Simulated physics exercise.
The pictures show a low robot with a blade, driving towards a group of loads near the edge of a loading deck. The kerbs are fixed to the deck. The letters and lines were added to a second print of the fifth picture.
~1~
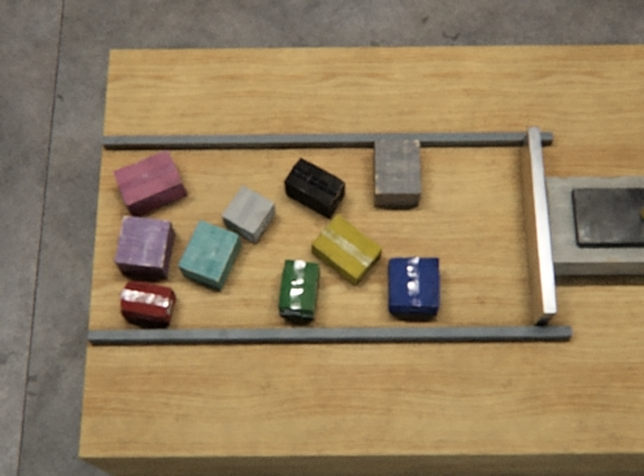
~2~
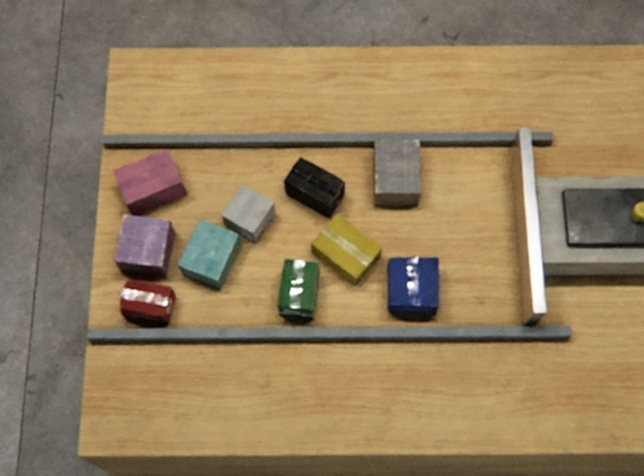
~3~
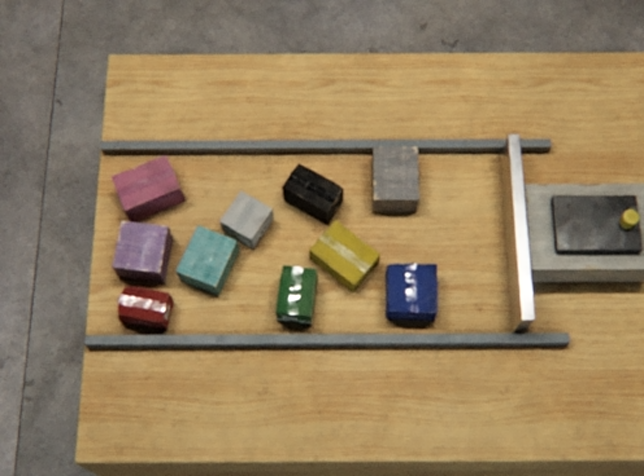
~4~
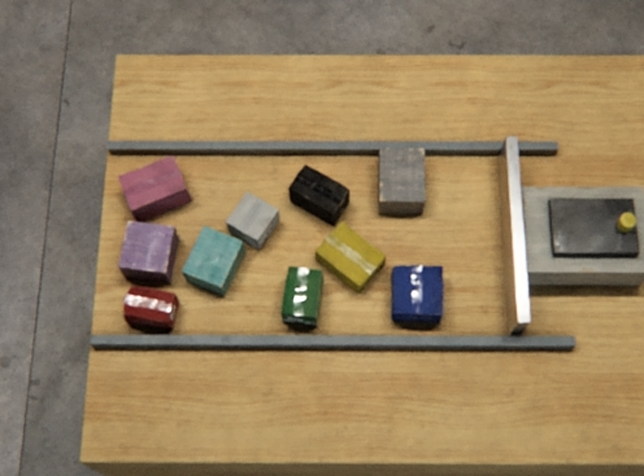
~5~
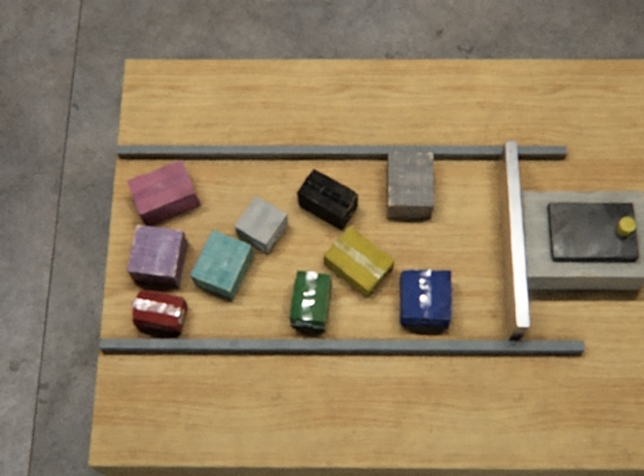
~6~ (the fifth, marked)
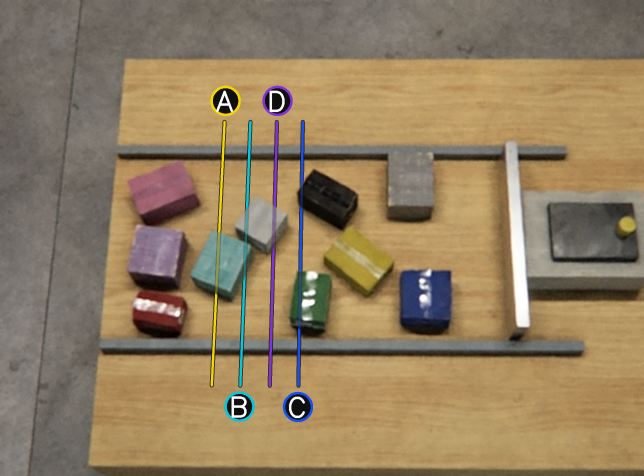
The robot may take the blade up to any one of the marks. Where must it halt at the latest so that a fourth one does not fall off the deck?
No farther than A.
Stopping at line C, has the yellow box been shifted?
By then, yes.
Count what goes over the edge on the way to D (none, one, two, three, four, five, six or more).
By then, none.
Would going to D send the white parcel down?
By then, no.
On the marked copy, A at (218, 247); B at (246, 247); C at (301, 247); D at (274, 247).
Taking A. A third of the way, robot (478, 230); grey crate (377, 186); blue box (377, 302).
Two thirds of the way, robot (370, 230); purple crate (150, 253); turquoise crate (197, 264).
When it is over, robot (287, 230); purple crate over the edge; pink box over the edge; two fallen.
As for the rest, B is within the limit but short; C is within the limit but short; D is within the limit but short.
